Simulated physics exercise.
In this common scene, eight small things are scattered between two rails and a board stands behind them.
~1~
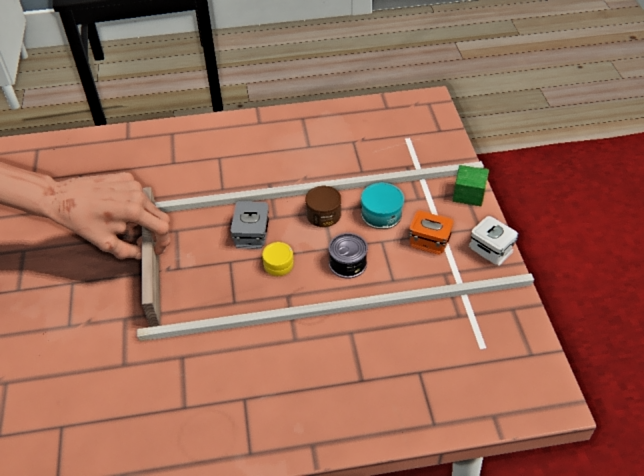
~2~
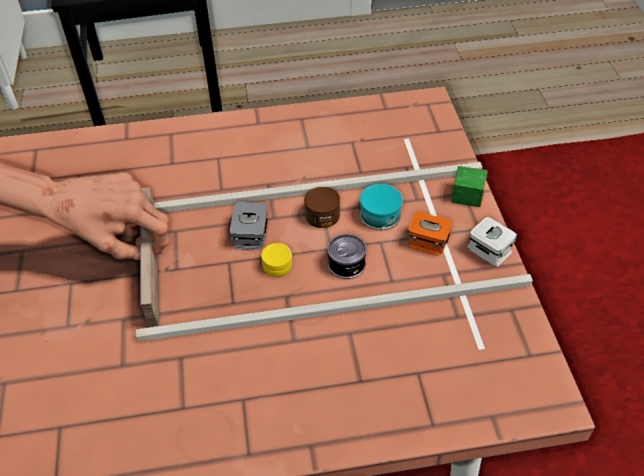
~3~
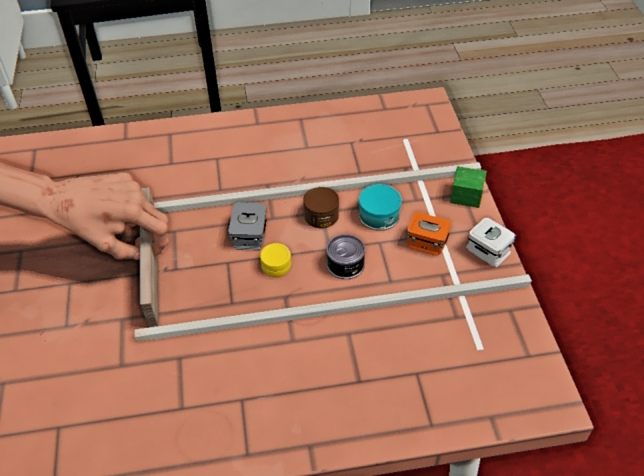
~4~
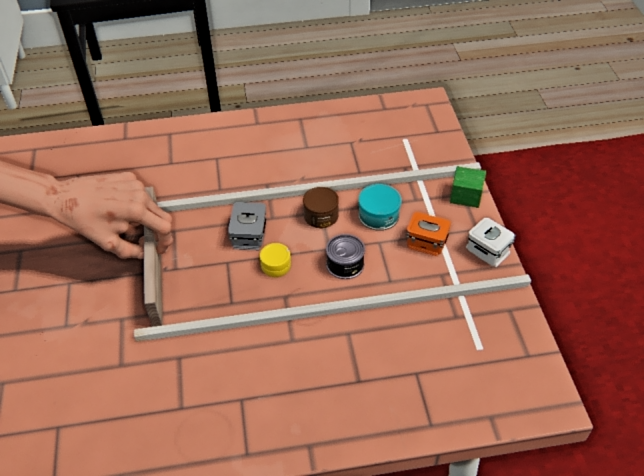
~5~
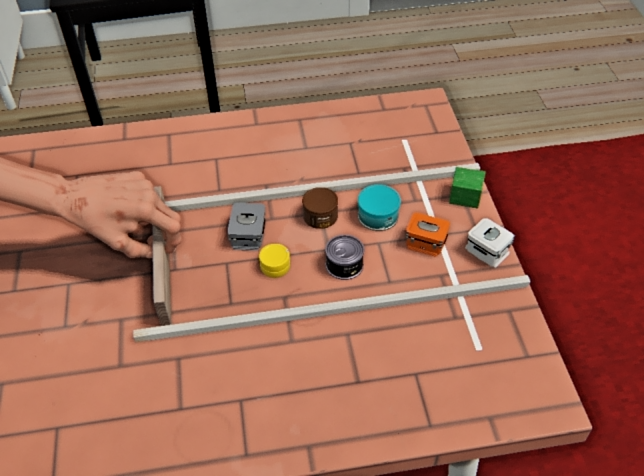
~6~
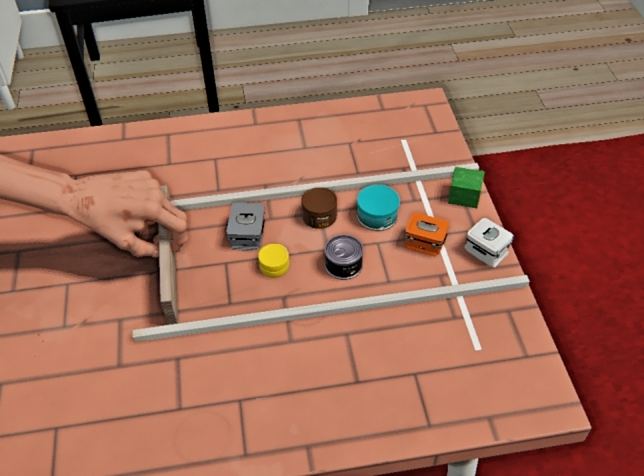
On a brick-patterned tabletop, a hand nudging a board slightly right between two rails, the small blocks and tins ahead staying still.
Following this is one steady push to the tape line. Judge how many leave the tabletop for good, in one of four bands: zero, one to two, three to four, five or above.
That falls in the band one to two.
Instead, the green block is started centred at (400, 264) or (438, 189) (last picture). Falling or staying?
Result for the green block: Place one, it remains there; place two, it does not stay.
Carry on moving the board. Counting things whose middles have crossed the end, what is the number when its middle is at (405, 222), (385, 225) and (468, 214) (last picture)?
The counts would come out as 0, 0 and 5.
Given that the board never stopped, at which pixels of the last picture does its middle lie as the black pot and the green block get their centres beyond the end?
About (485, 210), and about (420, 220) for the other.
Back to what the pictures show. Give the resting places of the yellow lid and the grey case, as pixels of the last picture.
Near (451, 227) and (443, 199).
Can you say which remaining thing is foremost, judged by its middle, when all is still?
Result - foremost is the white case.
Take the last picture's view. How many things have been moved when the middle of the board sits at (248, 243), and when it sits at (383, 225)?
In order, the tallies are 1 and 7.
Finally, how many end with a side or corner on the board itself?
It's 3.
Soon after, none off yet; green block at rest near (466, 188); white case at rest near (488, 243); orange case at rest near (426, 235).
In the end, the number that fall off is one or two; gone, green block.
